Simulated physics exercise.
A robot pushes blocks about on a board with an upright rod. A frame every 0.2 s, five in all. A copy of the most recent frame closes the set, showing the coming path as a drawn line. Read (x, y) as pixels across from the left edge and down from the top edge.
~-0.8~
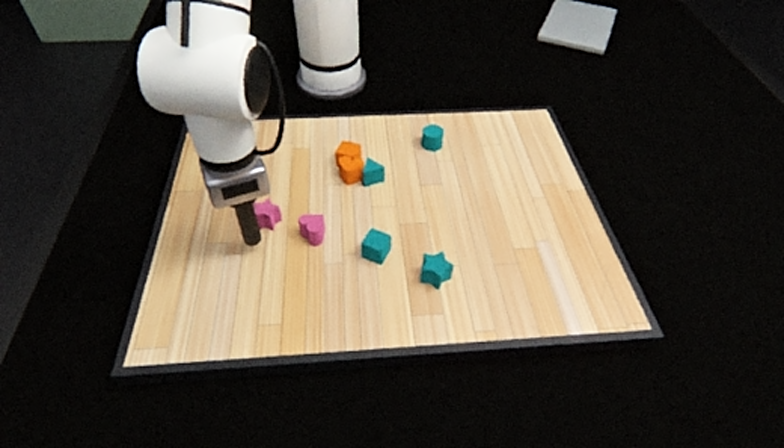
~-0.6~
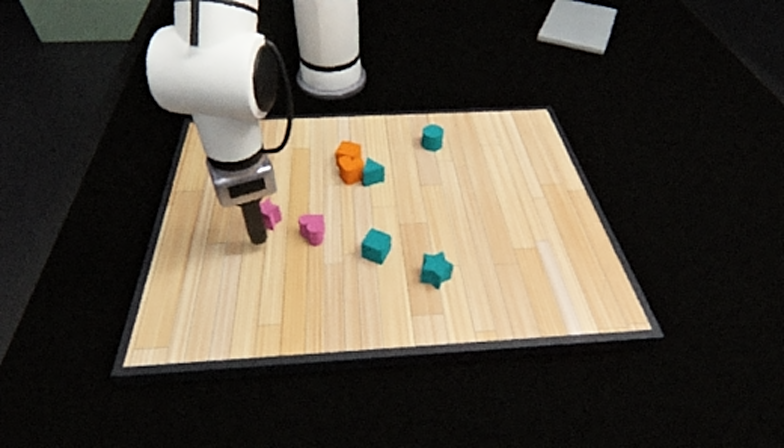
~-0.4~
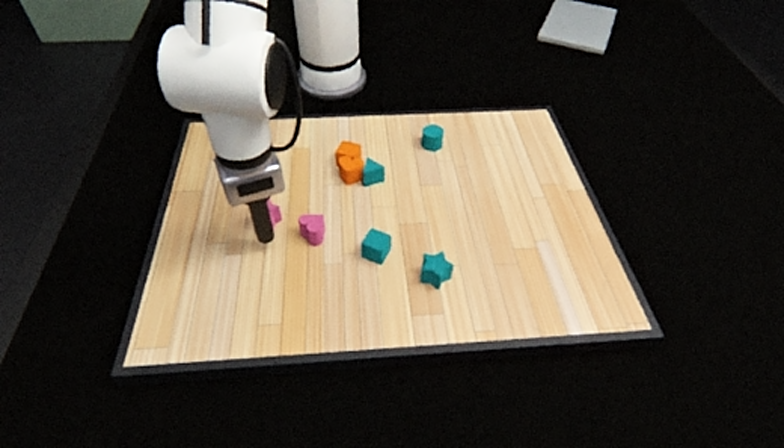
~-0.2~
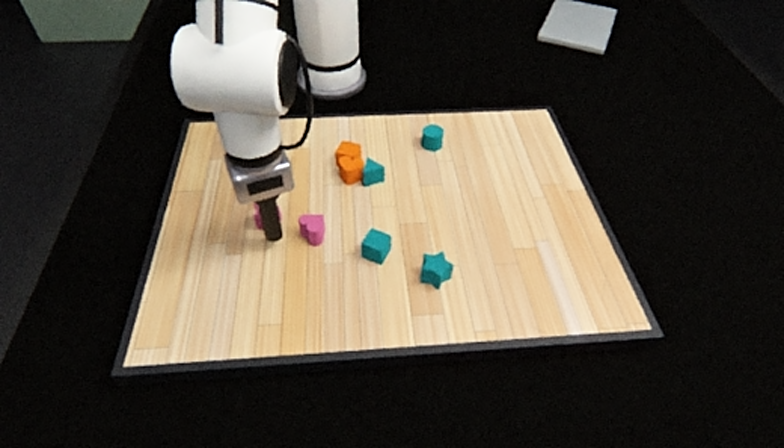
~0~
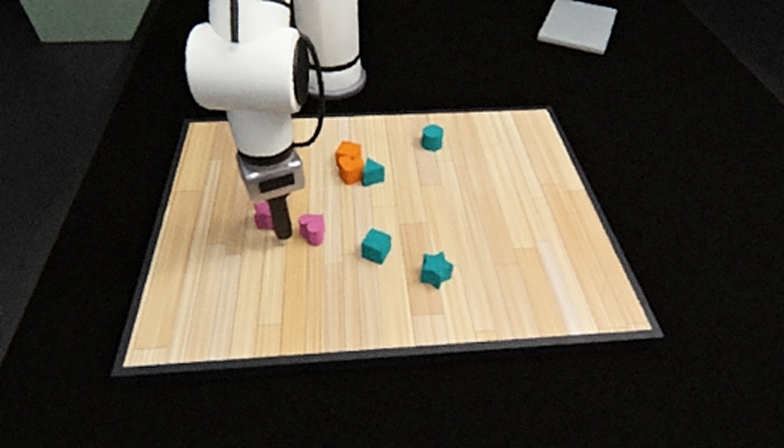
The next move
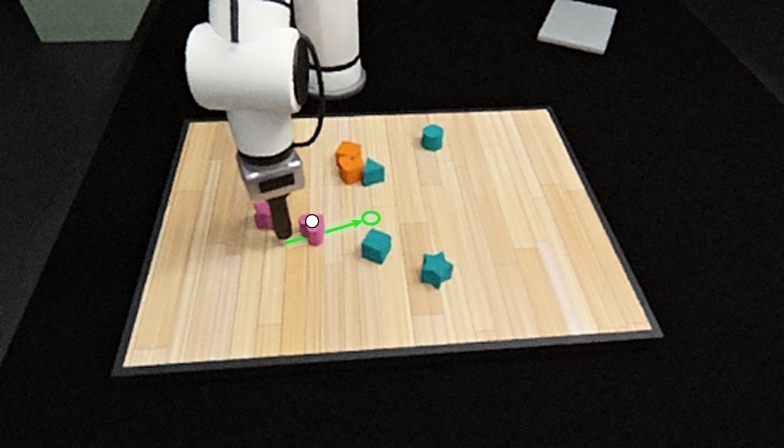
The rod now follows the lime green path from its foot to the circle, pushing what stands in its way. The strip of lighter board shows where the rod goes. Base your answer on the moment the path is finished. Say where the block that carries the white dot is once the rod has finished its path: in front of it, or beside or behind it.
Still in front.
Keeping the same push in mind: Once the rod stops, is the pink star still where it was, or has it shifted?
It is still on its spot.
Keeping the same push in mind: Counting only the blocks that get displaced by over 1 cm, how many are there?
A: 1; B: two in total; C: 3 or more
A.
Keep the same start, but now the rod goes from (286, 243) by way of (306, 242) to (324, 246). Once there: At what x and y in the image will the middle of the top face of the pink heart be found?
In the picture, it is at (328, 219).
Drawn move, straight from (286, 243) to (371, 218); the dot is on the pink heart.
The first path, step by step. One third of the way, rod (315, 226); pink heart (332, 218), turned 30° clockwise.
Two thirds of the way, rod (344, 218); pink heart (361, 212), turned 40° clockwise.
At the end, rod (371, 210); pink star still; pink heart (387, 207), turned 60° clockwise.
